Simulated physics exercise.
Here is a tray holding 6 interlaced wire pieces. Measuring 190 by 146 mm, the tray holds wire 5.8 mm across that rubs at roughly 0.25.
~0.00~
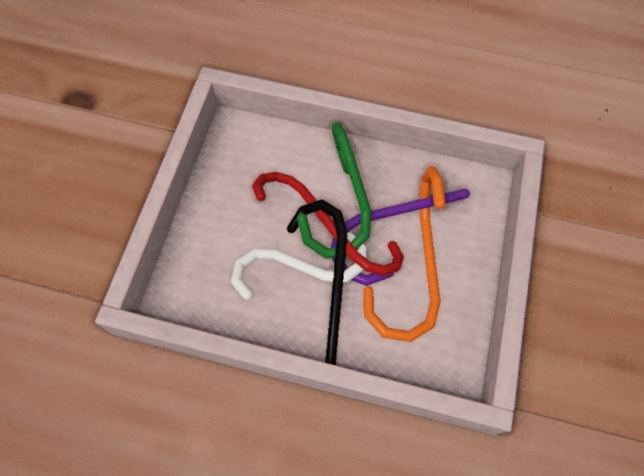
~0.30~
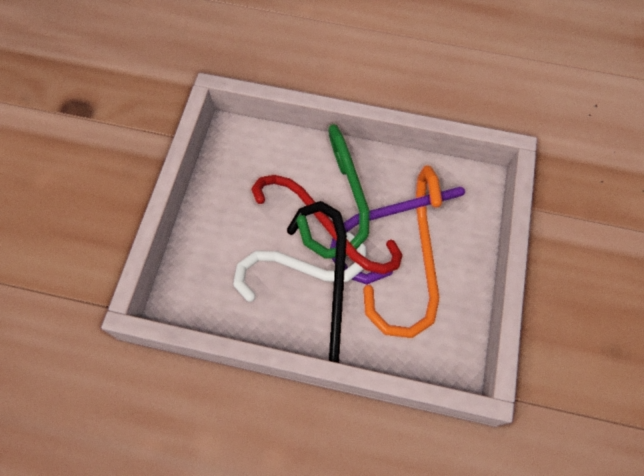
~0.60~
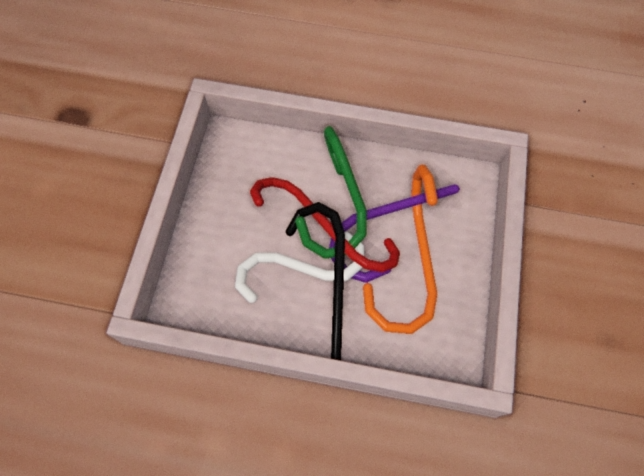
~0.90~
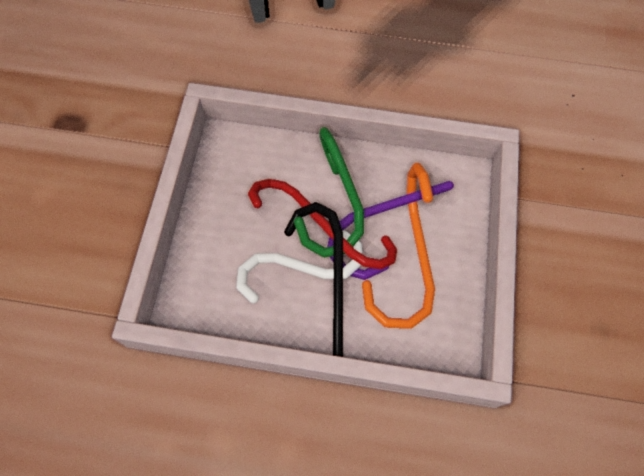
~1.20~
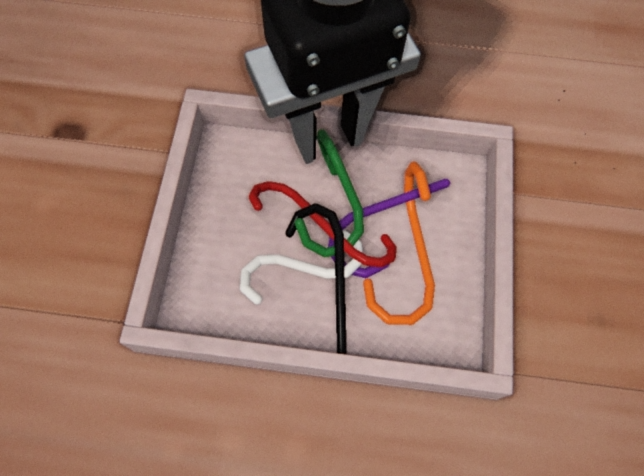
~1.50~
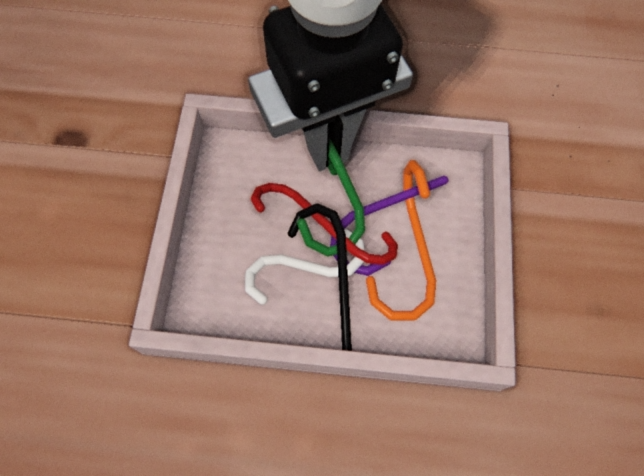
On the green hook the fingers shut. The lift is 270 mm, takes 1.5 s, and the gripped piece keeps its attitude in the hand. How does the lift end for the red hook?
The red hook goes up with it.
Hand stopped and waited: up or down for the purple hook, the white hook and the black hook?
The purple hook gets left, the white hook gets left and the black hook goes with it.
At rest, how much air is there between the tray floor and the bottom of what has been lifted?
190 mm.
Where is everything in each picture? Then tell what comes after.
In the first picture, fingers out of view, 201 mm above the grip; red hook from (261, 196) to (393, 246), passing over purple hook, over white hook, under black hook; green hook from (302, 218) to (348, 169), passing over purple hook, over white hook.
In the second picture, fingers out of view, 201 mm above the grip; purple hook from (388, 271) to (460, 192), passing over and under orange hook, under green hook, under white hook; red hook from (260, 199) to (391, 244), passing over purple hook, over white hook, under black hook.
In the third picture, fingers out of view, 188 mm above the grip; orange hook from (368, 288) to (432, 200), passing over and under purple hook; white hook from (252, 298) to (346, 237), passing over purple hook, under green hook, under red hook.
In the fourth picture, fingers out of view, 100 mm above the grip; green hook from (299, 222) to (337, 170), passing over purple hook, over white hook; black hook from (289, 232) to (338, 357), passing over purple hook, over red hook.
In the fifth picture, fingers (329, 132) 13 mm above the grip.
In the sixth picture, fingers (328, 145) closed on the green hook; red hook from (260, 208) to (386, 236).
After 1.95 s, lowest point more than 20 mm over the tray floor, green hook 58 mm.
After 2.33 s, lowest point more than 20 mm over the tray floor, green hook 159 mm, black hook 88 mm, red hook 79 mm.
After 3.00 s, lowest point more than 20 mm over the tray floor, green hook 273 mm, black hook 201 mm, red hook 192 mm.
At rest, hanging green hook 273 mm, black hook 201 mm, red hook 192 mm; the other 3 are down.
